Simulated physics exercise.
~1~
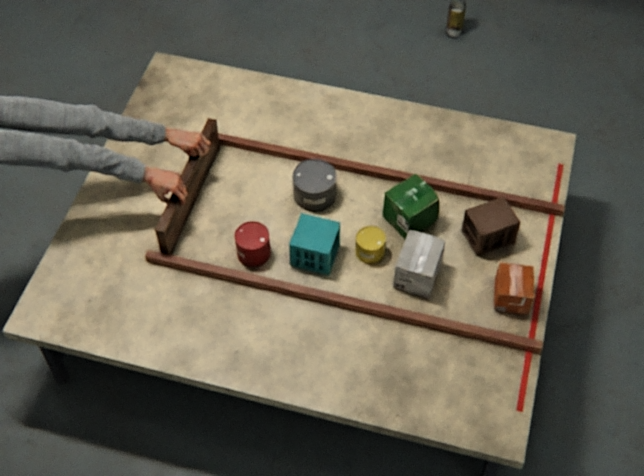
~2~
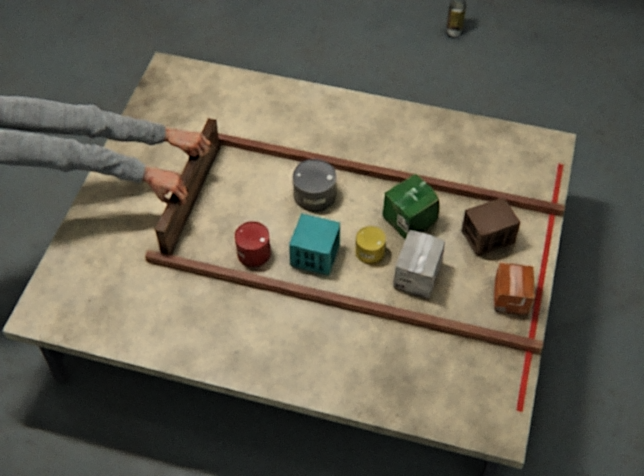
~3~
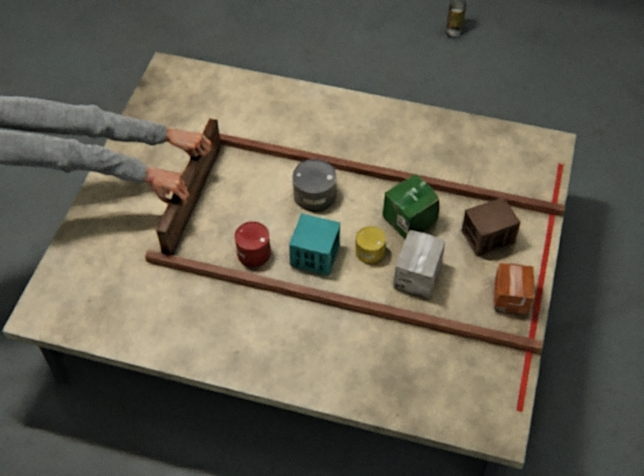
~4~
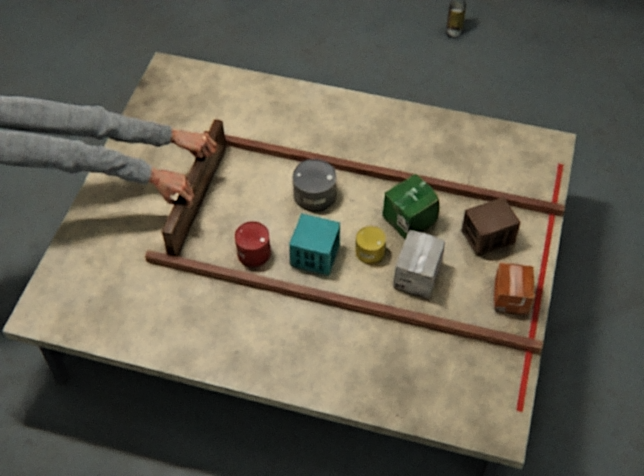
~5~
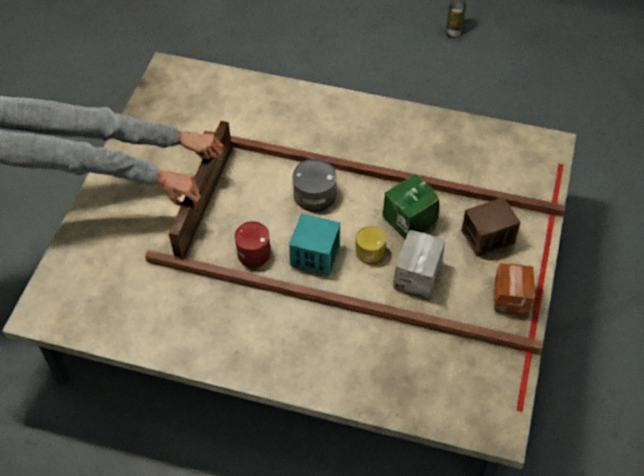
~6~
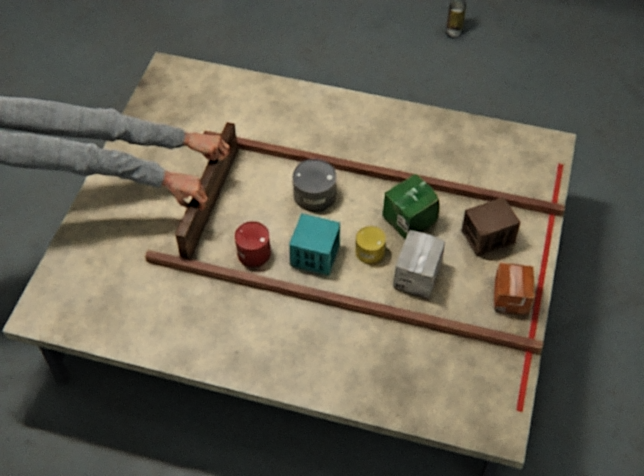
Two hands slowly pushing a dark plank a short way right between wooden battens, towards colourful boxes and canisters standing still.
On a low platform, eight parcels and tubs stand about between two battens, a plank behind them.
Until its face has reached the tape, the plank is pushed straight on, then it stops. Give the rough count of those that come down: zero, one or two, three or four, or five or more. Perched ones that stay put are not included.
The tally of those that come down is above four.
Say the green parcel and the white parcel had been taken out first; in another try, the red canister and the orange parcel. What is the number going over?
The answer is 6 and then 6.
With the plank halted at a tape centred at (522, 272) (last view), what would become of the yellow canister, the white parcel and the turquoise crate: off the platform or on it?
The yellow canister is gone, the white parcel is gone, the turquoise crate stays put.
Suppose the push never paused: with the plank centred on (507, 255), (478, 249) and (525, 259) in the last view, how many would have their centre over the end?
5; 2; 5.
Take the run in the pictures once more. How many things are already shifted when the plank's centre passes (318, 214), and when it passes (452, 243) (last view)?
Up to then 4, and up to the other point 8.
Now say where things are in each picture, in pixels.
Orange parcel (514, 289); brown crate (490, 226); white parcel (419, 264); plank (190, 186); tape (542, 276), in the first frame.
Brown crate (490, 227); plank (190, 186), in the second frame.
White parcel (419, 264); turquoise crate (315, 244), in the third frame.
Orange parcel (514, 289); red canister (253, 244), in the fourth frame.
Brown crate (490, 227); grey canister (315, 185), in the fifth frame.
Orange parcel (514, 289); brown crate (490, 227); white parcel (419, 264); plank (209, 190); tape (542, 276), in the sixth frame.
A little later, none off yet; orange parcel at rest near (514, 289); brown crate at rest near (490, 227); white parcel at rest near (421, 265).
When it is over, the number that fall off is five or more; down, red canister, grey canister, turquoise crate, yellow canister, green parcel, white parcel, brown crate and orange parcel.
